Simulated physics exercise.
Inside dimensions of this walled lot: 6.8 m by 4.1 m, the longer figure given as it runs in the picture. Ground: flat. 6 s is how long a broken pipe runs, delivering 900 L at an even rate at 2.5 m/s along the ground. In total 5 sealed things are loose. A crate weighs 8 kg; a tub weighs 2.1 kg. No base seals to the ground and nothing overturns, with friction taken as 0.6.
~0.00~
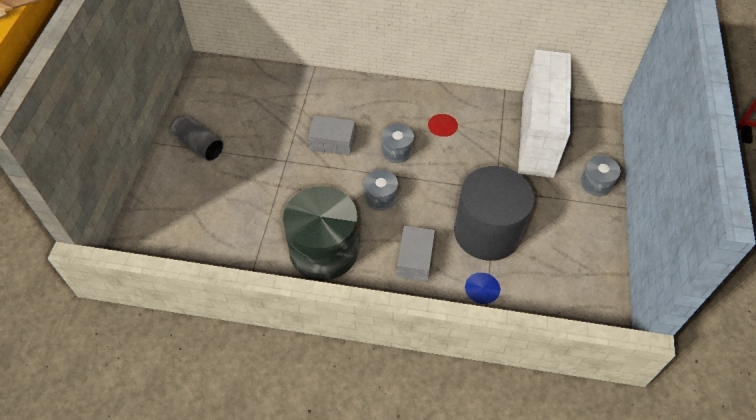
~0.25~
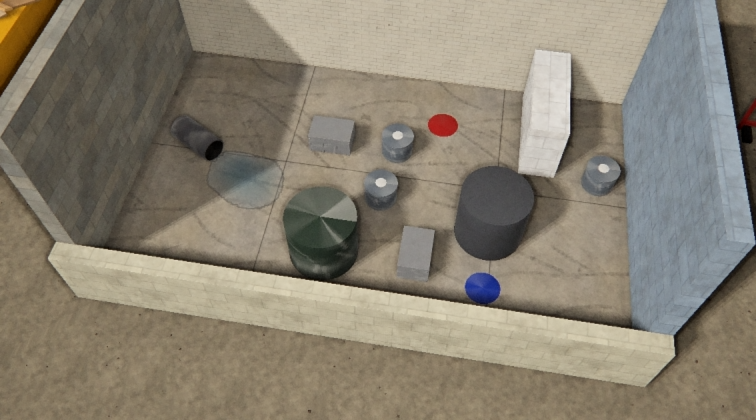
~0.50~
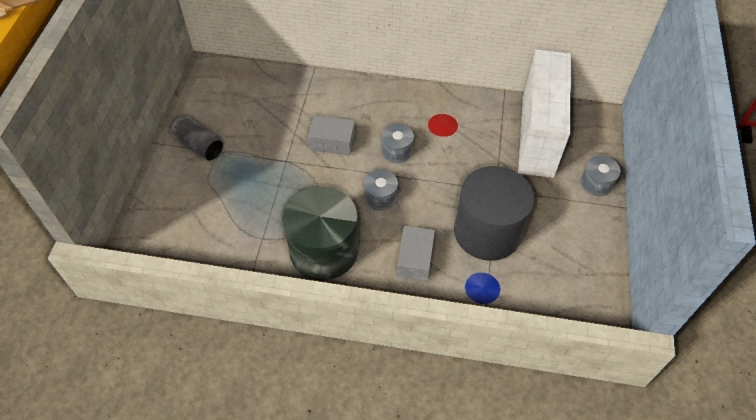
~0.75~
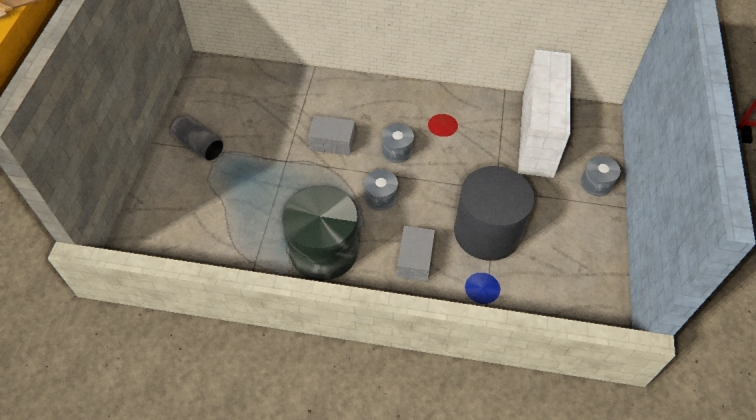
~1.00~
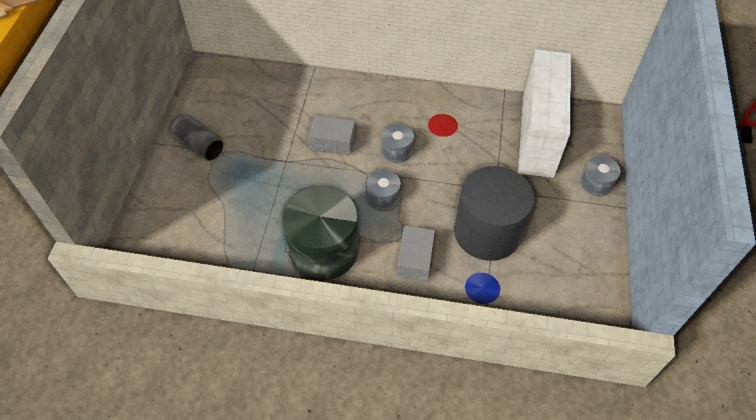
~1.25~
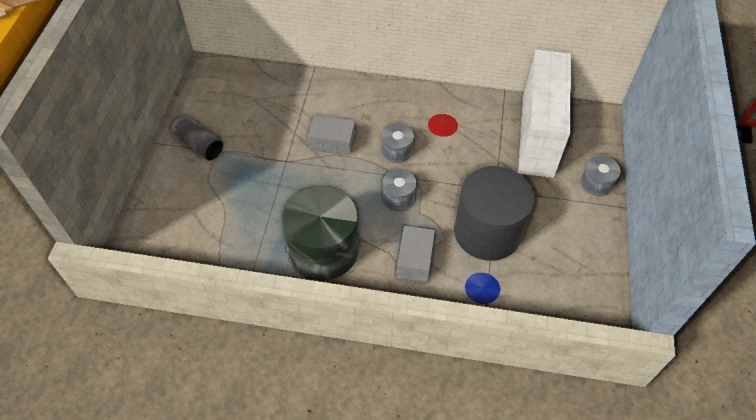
Water spread from the dark pipe at the left across the walled lot's floor and around the big green cylinder, then nudged a small gray tub a short way to the right.
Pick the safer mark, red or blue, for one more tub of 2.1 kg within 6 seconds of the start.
Red.
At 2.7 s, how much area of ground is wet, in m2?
My estimate is roughly 10.0 m2.
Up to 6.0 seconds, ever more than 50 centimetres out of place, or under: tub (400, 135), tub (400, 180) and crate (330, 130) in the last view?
Item one falls below it, item two exceeds it, item three falls below it.
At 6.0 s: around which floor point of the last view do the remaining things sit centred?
Centred roughly on (458, 159).
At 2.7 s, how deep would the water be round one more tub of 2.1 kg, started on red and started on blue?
Respectively 0 and 1 cm.
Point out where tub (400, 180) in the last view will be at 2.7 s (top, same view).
Look about (507, 159).
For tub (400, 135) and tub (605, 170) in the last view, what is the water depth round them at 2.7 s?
I'd put it at 1 cm and 0 cm respectively.
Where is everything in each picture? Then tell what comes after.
A tub at (381, 183), on the bottom; a crate at (416, 247), on the bottom; the red patch at (443, 125); the blue patch at (483, 288); water covers 0.0 m2; 0 of 5 have shifted, in the first frame.
A tub at (381, 183) rests on the ground; a crate at (416, 247) rests on the ground; the red patch at (443, 125); the blue patch at (483, 288); water covers 0.7 m2; 0 of 5 have shifted, in the second frame.
A tub at (381, 183) rests on the ground; a crate at (416, 247), on the bottom; the red patch at (443, 125); the blue patch at (483, 288); 1.5 m2 under water; 0 of 5 have shifted, in the third frame.
A tub at (381, 183) rests on the ground; a crate at (416, 247), on the bottom; the red patch at (443, 125); the blue patch at (483, 288); water covers 2.4 m2; 0 of 5 have shifted, in the fourth frame.
A tub at (384, 183) rests on the ground, 4 cm from its start; a crate at (416, 247) rests on the ground; the red patch at (443, 125); the blue patch at (483, 288); water covers 3.3 m2; 0 of 5 have shifted, in the fifth frame.
A tub at (399, 182), on the bottom, 25 cm from its start; a crate at (416, 247) rests on the ground; the red patch at (443, 125); the blue patch at (483, 288); water covers 4.1 m2; 1 of 5 have shifted, in the sixth frame.
After 1.8 s on red it would be 0 cm off in 0 cm of water; on blue it would be 0 cm off in 0 cm of water.
After 2.7 s on red it would be 0 cm off in 0 cm of water; on blue it would be 2 cm off in 1 cm of water.
After 4.2 s on red it would be 0 cm off in 0 cm of water; on blue it would be 47 cm off in 3 cm of water.
After 6.0 s on red it would be 1 cm off in 2 cm of water; on blue it would be 158 cm off in 4 cm of water.
